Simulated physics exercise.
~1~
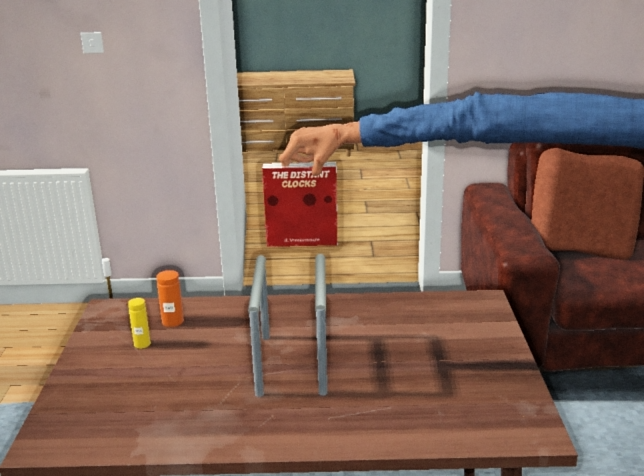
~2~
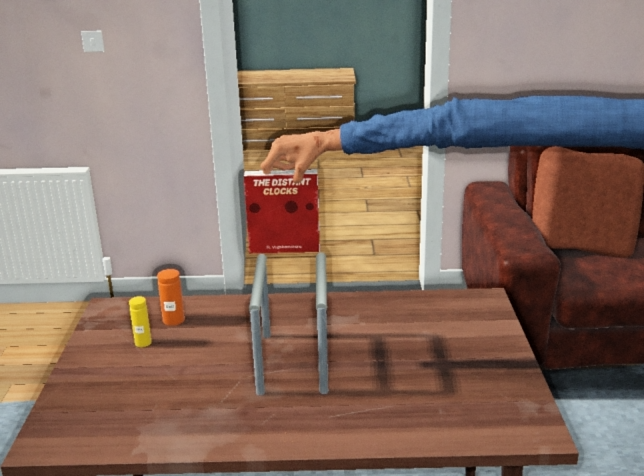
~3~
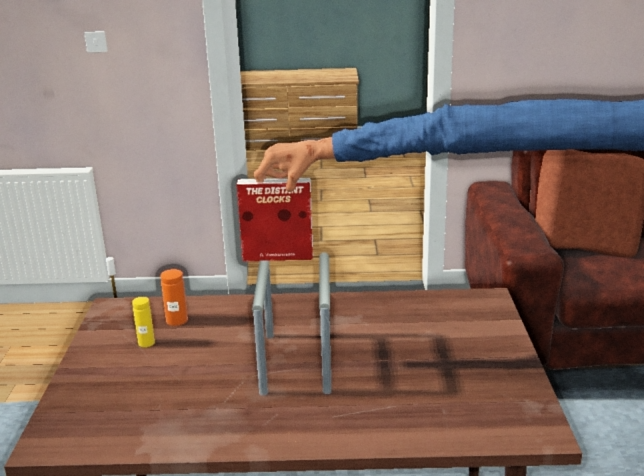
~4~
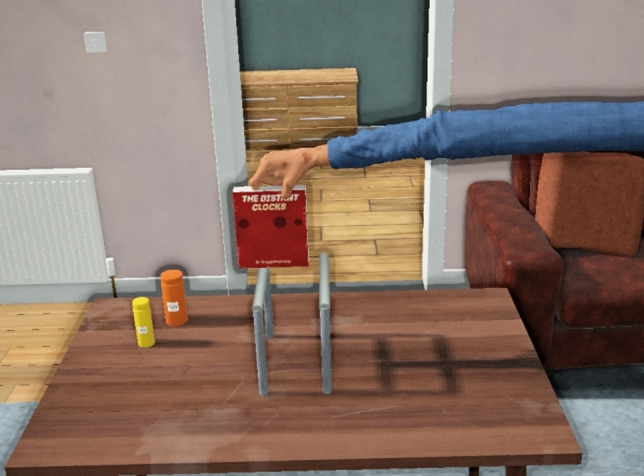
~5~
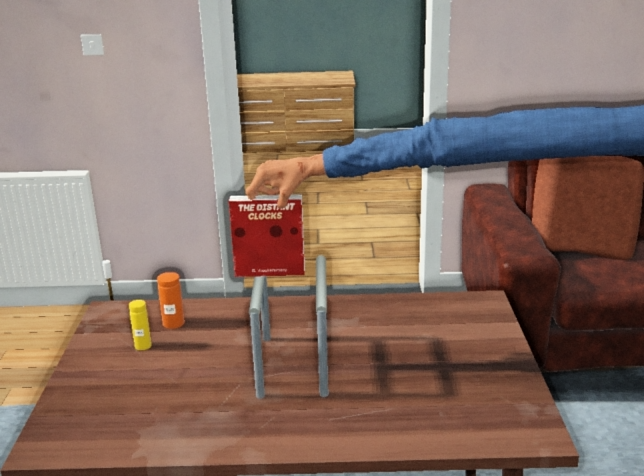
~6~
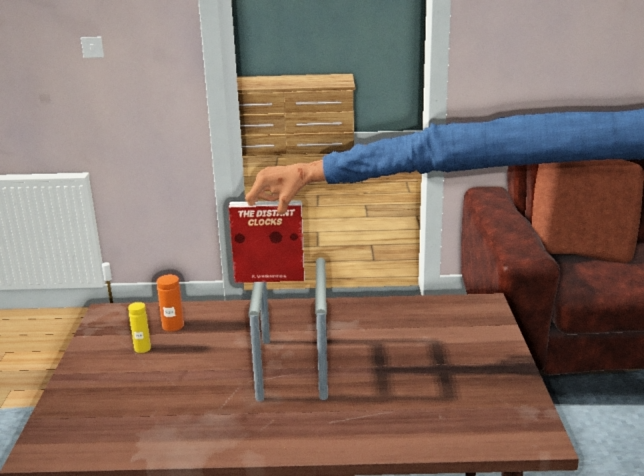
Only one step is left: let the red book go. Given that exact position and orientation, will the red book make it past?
It's going to stay up.
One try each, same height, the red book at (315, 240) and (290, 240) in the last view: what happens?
In the first case it gets held up; in the second it gets held up.
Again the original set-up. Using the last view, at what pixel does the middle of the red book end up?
Pretty much around (292, 261), I'd say.
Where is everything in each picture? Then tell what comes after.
The first frame shows on its way; red book (301, 205); orange jar (170, 299).
The second frame shows on its way; red book (283, 212); orange jar (171, 297).
The third frame shows on its way; red book (276, 220); orange jar (174, 297).
The fourth frame shows on its way; red book (272, 227); orange jar (174, 298).
The fifth frame shows on its way; red book (268, 236); orange jar (171, 300).
The sixth frame shows held still over the gap; red book (268, 242); orange jar (171, 303).
Then, 0.20 s on from there, red book turned 4° from how it was put near (271, 247).
Then, 0.30 s on from there, red book turned 24° from how it was put near (284, 253).
Then, 0.40 s on from there, red book turned 55° from how it was put near (292, 261).
In the end, toppled on the stand or table, red book; the other 2 unmoved. At the end, from the last picture's camera, red book near (292, 261). The book lodges.
